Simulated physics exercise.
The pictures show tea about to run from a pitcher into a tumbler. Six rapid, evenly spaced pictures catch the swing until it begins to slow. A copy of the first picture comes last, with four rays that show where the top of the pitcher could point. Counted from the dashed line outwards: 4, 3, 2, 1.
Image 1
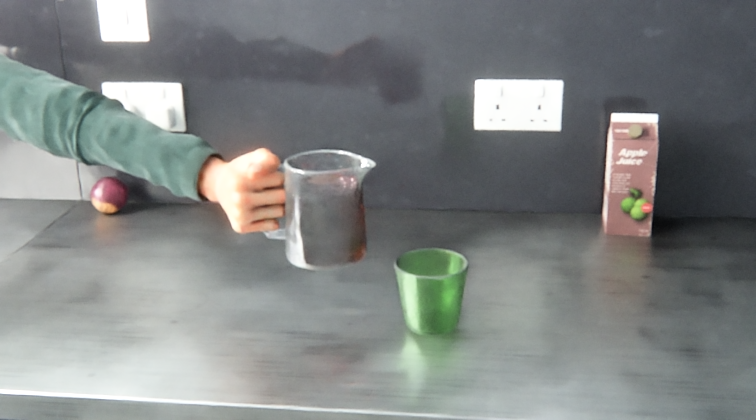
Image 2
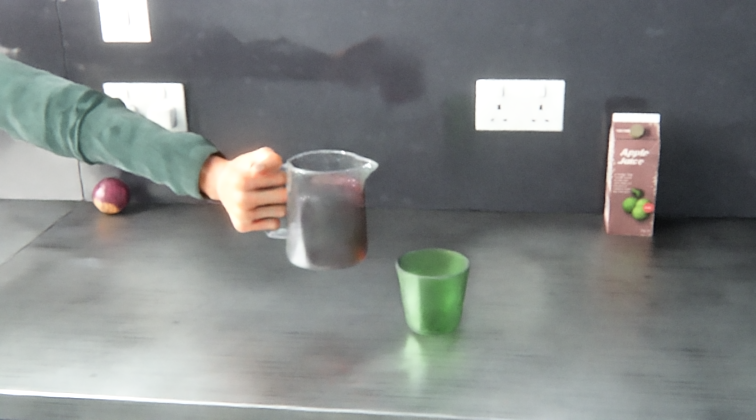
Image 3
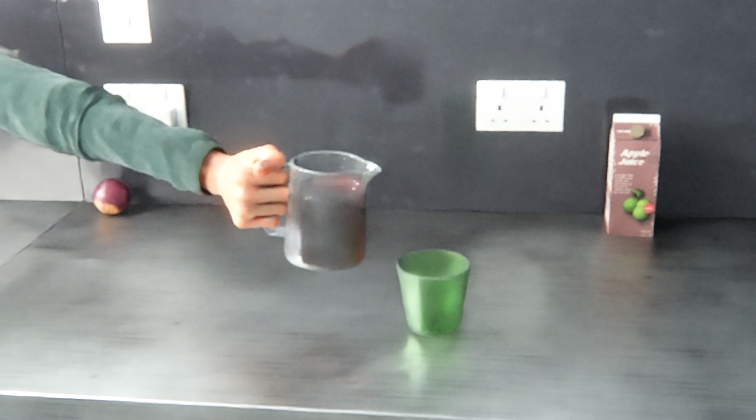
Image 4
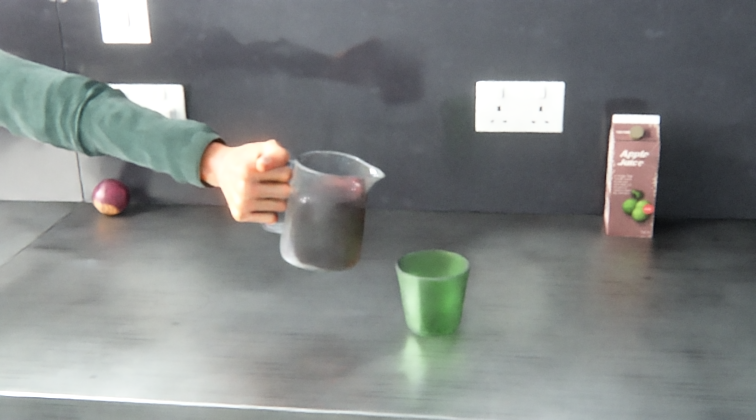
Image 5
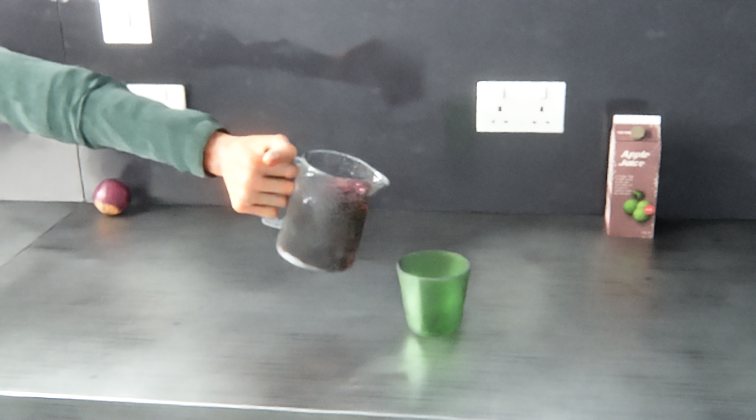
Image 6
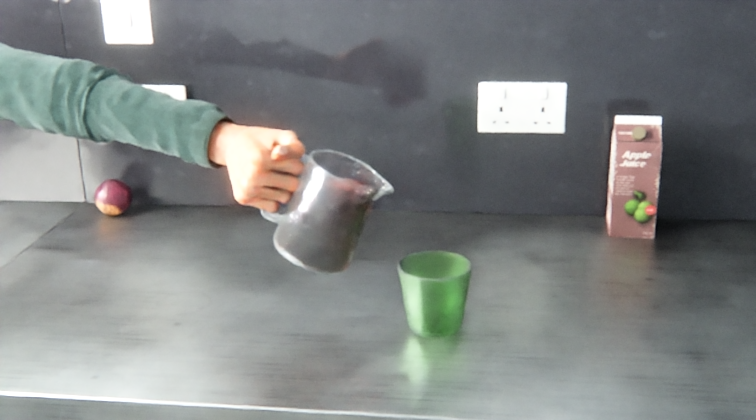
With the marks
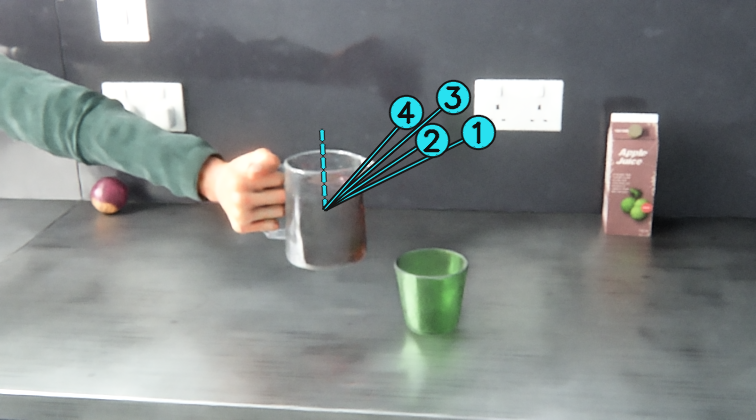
A hand in a dark green sleeve, reaching in from the left, holds a clear glass pitcher of dark liquid above a grey countertop, seen from the front by a nearly still camera. A green tumbler stands right of the pitcher, with a juice carton, a purplish round object and white sockets behind. The hand holds the pitcher upright, then gradually tilts it rightward, its spout dipping slightly.
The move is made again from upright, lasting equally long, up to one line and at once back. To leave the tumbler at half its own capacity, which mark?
I would pick line 1.
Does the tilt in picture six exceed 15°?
Yes, it does.
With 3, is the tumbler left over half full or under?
Under.
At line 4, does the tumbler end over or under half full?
Under half.
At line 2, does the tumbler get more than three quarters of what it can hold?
No, it does not.
In cyan, 1 at (463, 140); 2 at (416, 148); 3 at (440, 108); 4 at (397, 127).
If 1 is chosen, the tumbler ends with about 50 % of what it can hold.
If 2 is chosen, the tumbler ends with about 34 % of what it can hold.
If 3 is chosen, the tumbler ends with about 21 % of what it can hold.
If 4 is chosen, the tumbler ends with about 11 % of what it can hold.
